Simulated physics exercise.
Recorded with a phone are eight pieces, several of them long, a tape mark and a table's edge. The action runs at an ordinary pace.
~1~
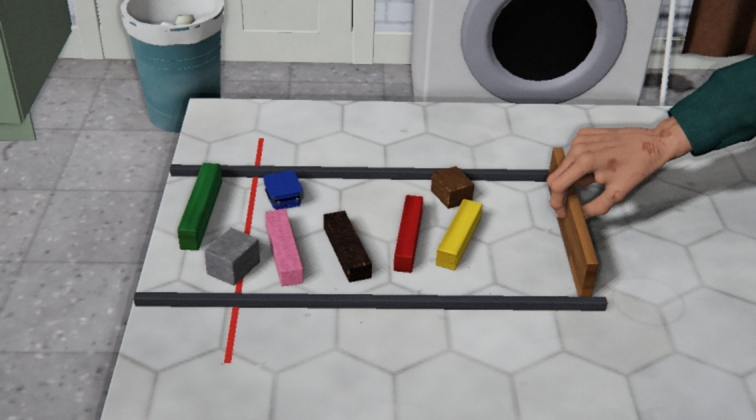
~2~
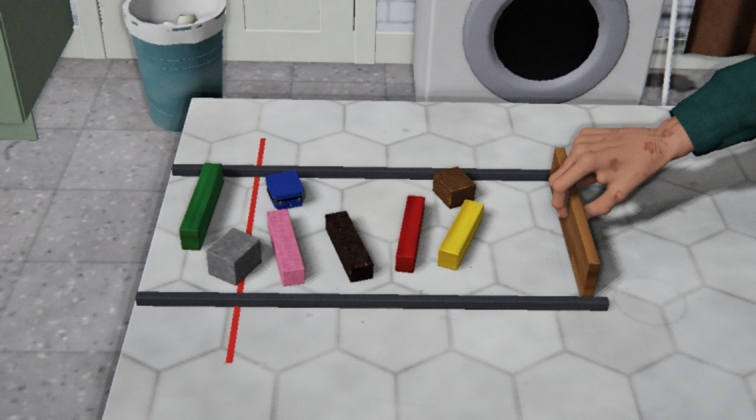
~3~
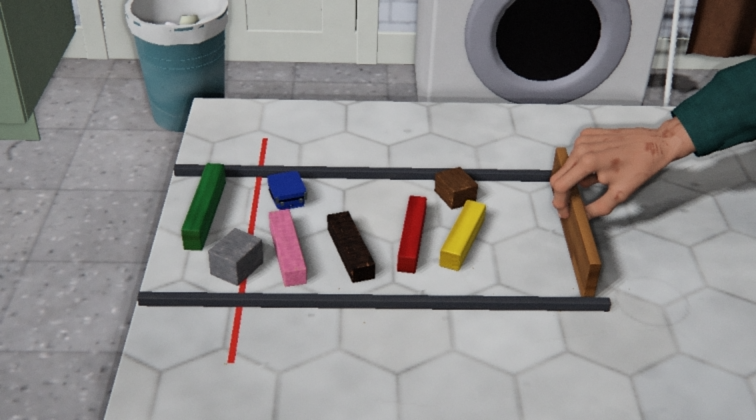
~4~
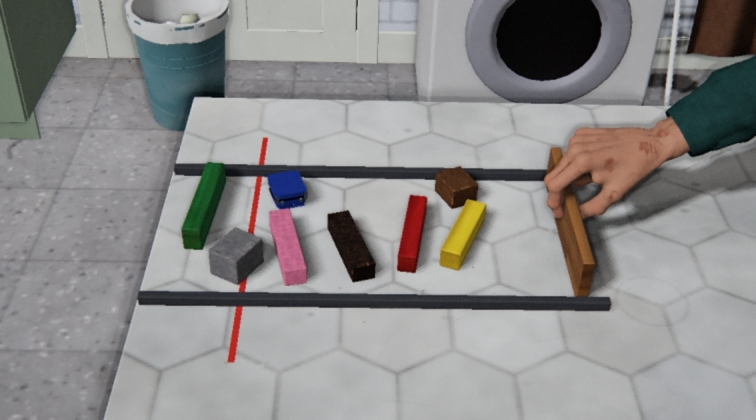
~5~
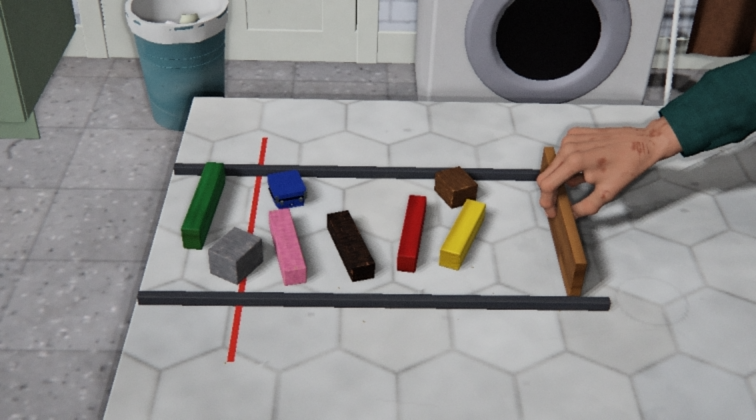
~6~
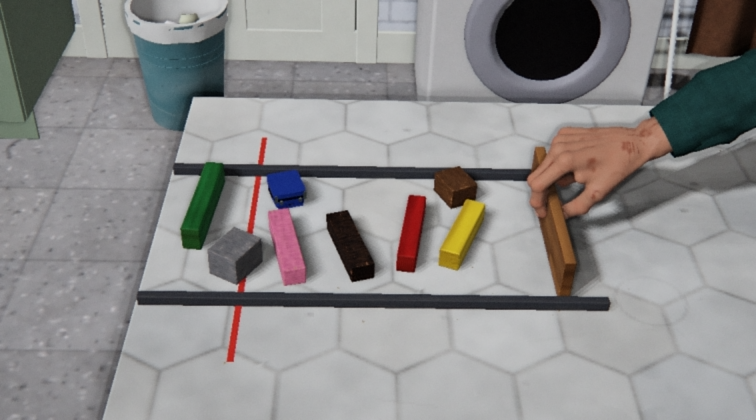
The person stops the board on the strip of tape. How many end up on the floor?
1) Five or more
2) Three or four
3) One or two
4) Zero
Option 3: One or two.
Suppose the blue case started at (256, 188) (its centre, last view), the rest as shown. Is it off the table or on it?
Blue case: Safe.
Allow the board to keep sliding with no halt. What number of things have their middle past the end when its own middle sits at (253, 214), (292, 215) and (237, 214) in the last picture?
Respectively 1, 0 and 2.
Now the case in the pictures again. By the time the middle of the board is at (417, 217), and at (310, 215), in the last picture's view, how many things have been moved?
So far 3, and 7 at the second.
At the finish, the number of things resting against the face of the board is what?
It's 2 of them.
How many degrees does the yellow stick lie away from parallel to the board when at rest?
About 0 degrees.
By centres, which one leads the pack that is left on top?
Green stick.
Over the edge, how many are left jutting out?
1 in all.
Soon after, none off yet; green stick at rest near (204, 204); grey block at rest near (236, 256); blue case at rest near (286, 191).
After that, none off yet; green stick at rest near (204, 204); grey block displaced about its own width near (190, 259); blue case displaced about its own width near (257, 189).
In the end, the number that fall off is one or two; gone, grey block.
